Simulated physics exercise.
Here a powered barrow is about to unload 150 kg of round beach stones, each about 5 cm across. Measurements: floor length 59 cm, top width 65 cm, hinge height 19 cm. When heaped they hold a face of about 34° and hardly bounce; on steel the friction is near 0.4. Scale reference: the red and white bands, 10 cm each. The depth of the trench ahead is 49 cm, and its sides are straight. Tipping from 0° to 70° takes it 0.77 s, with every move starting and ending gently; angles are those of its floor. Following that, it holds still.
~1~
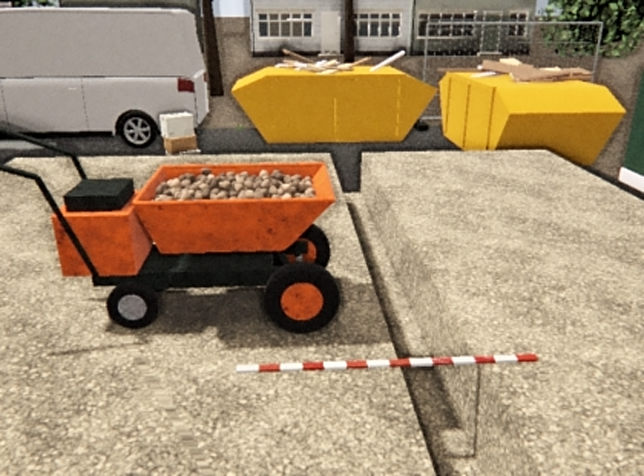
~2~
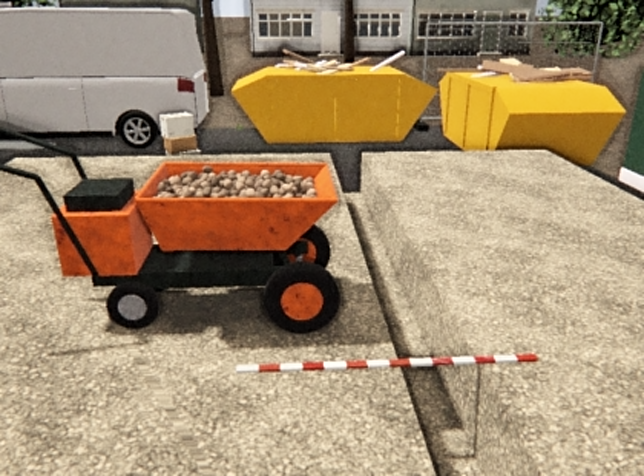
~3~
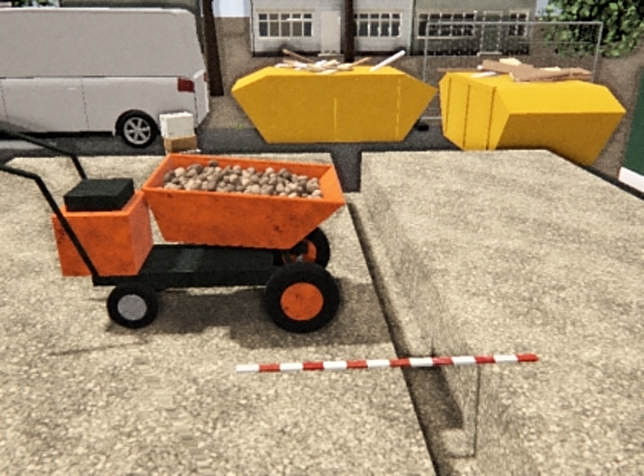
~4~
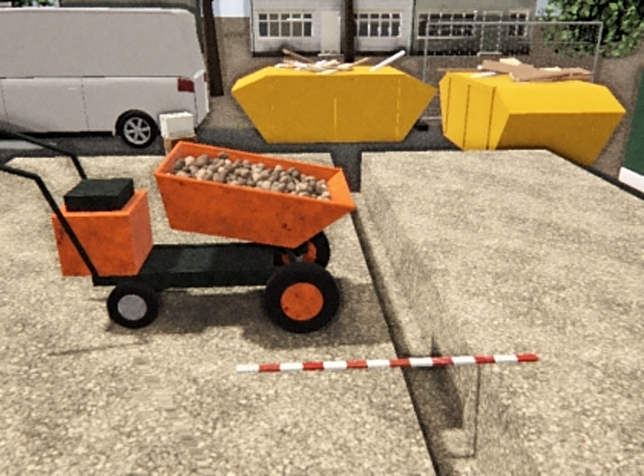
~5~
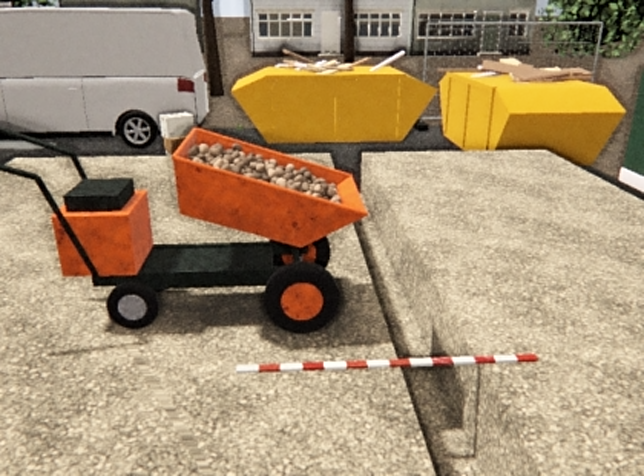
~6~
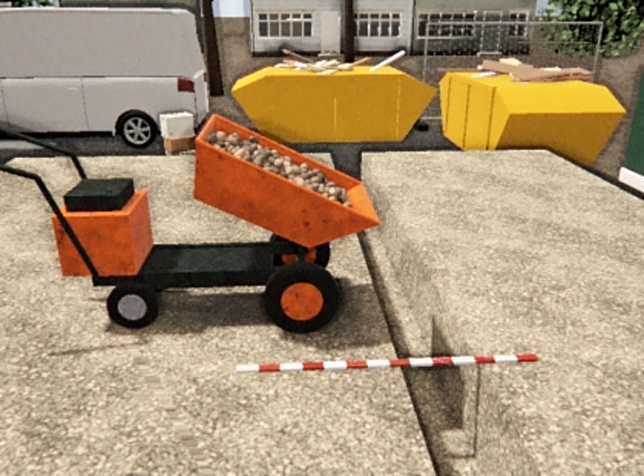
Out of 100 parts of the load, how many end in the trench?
Some 48 out of 100.
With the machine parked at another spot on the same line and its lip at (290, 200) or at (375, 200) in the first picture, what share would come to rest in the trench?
Roughly 95 in a hundred, then 15 in a hundred.
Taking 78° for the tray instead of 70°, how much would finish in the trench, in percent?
Some 60% would finish there.
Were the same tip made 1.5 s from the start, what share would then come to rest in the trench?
Trench share: Approx. 65%.
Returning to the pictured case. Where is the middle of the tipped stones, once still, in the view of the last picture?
Centre estimate: Around (454, 296).
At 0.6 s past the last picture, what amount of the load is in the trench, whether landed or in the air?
Approx. 30 % of the load.
Then, 0.3 s after the last picture the floor is at 59°, 100 % in the tray; the foremost stones are at (400, 247).
Then, 0.6 s after the last picture the floor is at 70°, 57 % in the tray, 28 % in the trench, 15 % past the trench; the foremost stones are at (483, 302).
Then, 0.9 s after the last picture the floor is at 70°, 9 % in the tray, 39 % in the trench, 52 % past the trench; the foremost stones are at (618, 291).
Then, 2.9 s after the last picture the floor is at 70°, 0 % in the tray, 48 % in the trench, 52 % past the trench; the foremost stones are past the picture's edge.
